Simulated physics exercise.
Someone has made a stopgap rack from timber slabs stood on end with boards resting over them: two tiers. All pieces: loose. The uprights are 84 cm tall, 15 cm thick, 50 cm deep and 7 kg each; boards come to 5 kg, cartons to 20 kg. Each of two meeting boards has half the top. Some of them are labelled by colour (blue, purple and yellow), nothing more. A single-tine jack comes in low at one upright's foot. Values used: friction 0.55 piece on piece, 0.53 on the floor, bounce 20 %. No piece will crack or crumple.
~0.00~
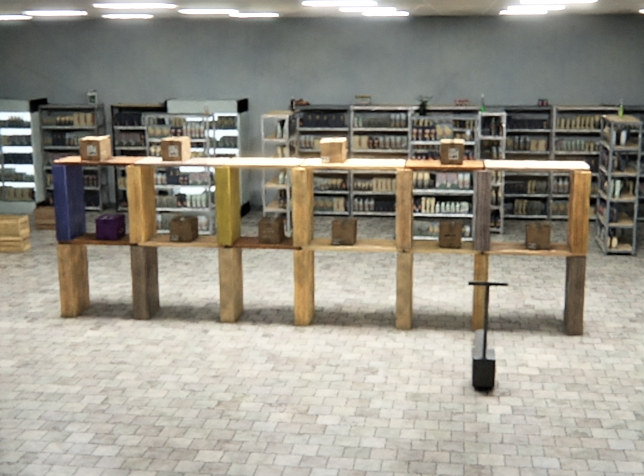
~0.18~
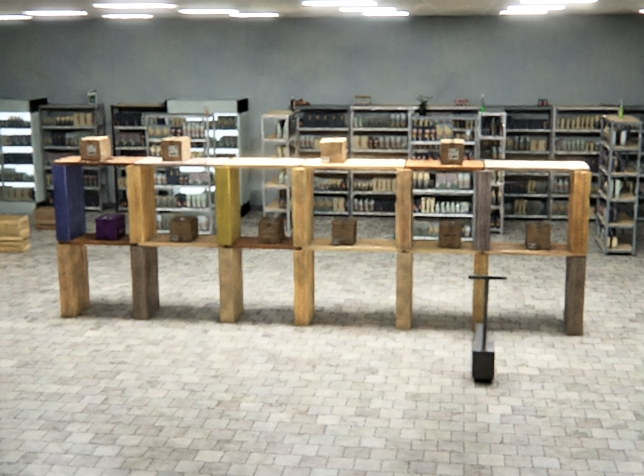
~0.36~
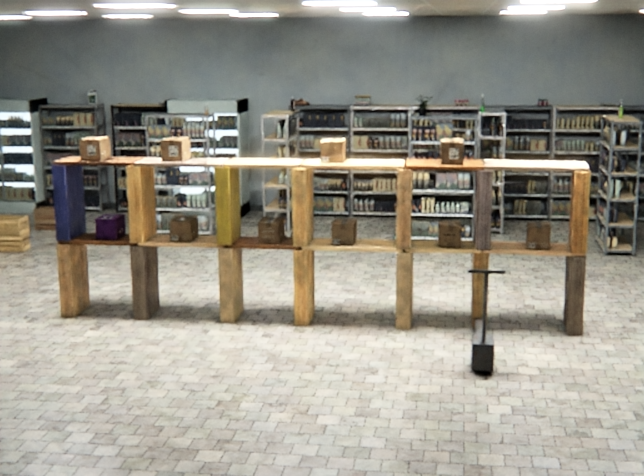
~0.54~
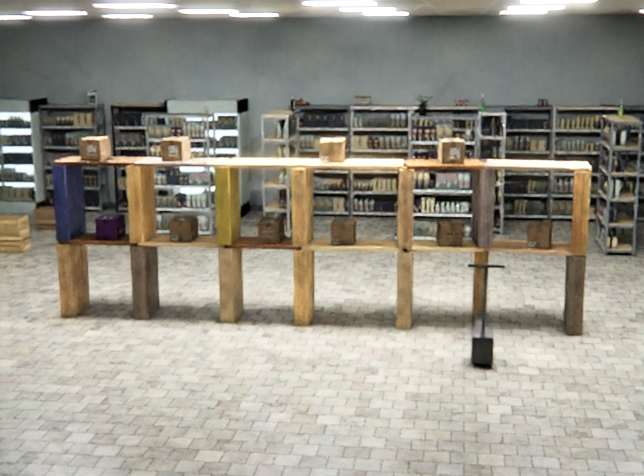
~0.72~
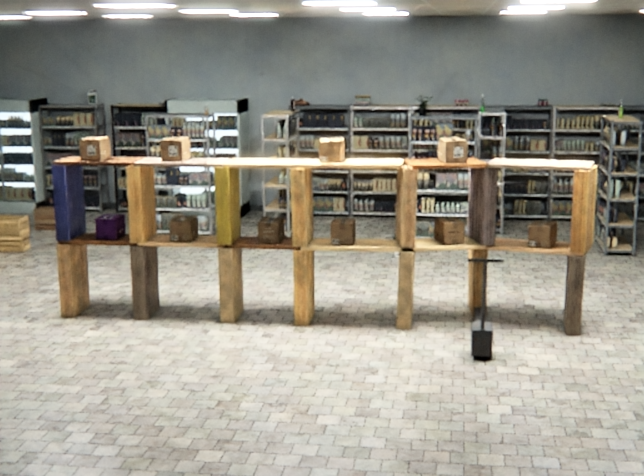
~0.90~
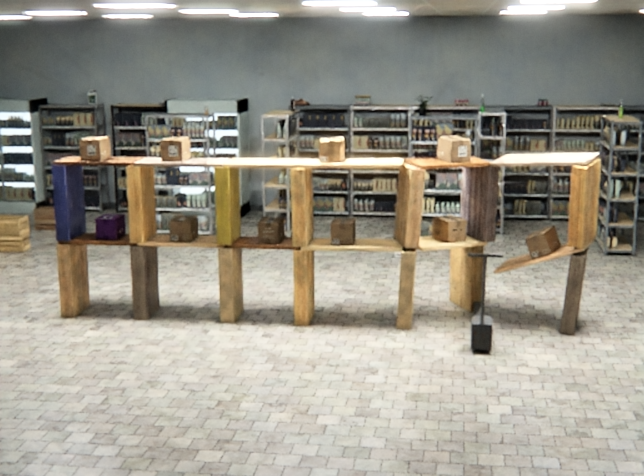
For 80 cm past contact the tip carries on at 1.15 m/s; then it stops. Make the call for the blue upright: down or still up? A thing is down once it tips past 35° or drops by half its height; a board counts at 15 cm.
My call: Still up.
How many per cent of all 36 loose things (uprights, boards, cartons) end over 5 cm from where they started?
Result: 45 per cent.
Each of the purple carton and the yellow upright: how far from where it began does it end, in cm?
The purple one ends 0 cm from its start and the yellow one 0 cm.
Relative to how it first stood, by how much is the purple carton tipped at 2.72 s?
Some 0°.
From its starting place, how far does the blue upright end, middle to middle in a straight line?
Start and end are some 0 cm apart.
After 1.20 s, 2 of the 36 pieces down; blue upright unmoved.
After 1.90 s, 5 of the 36 pieces down; blue upright unmoved.
After 2.72 s, 13 of the 36 pieces down; blue upright unmoved.
After 3.38 s, 15 of the 36 pieces down; blue upright unmoved.
In the end (4.3 s), 15 of the 36 pieces down; blue upright unmoved; yellow upright unmoved; purple carton unmoved. From the last view, middles, blue upright near (69, 200), yellow upright near (228, 203).
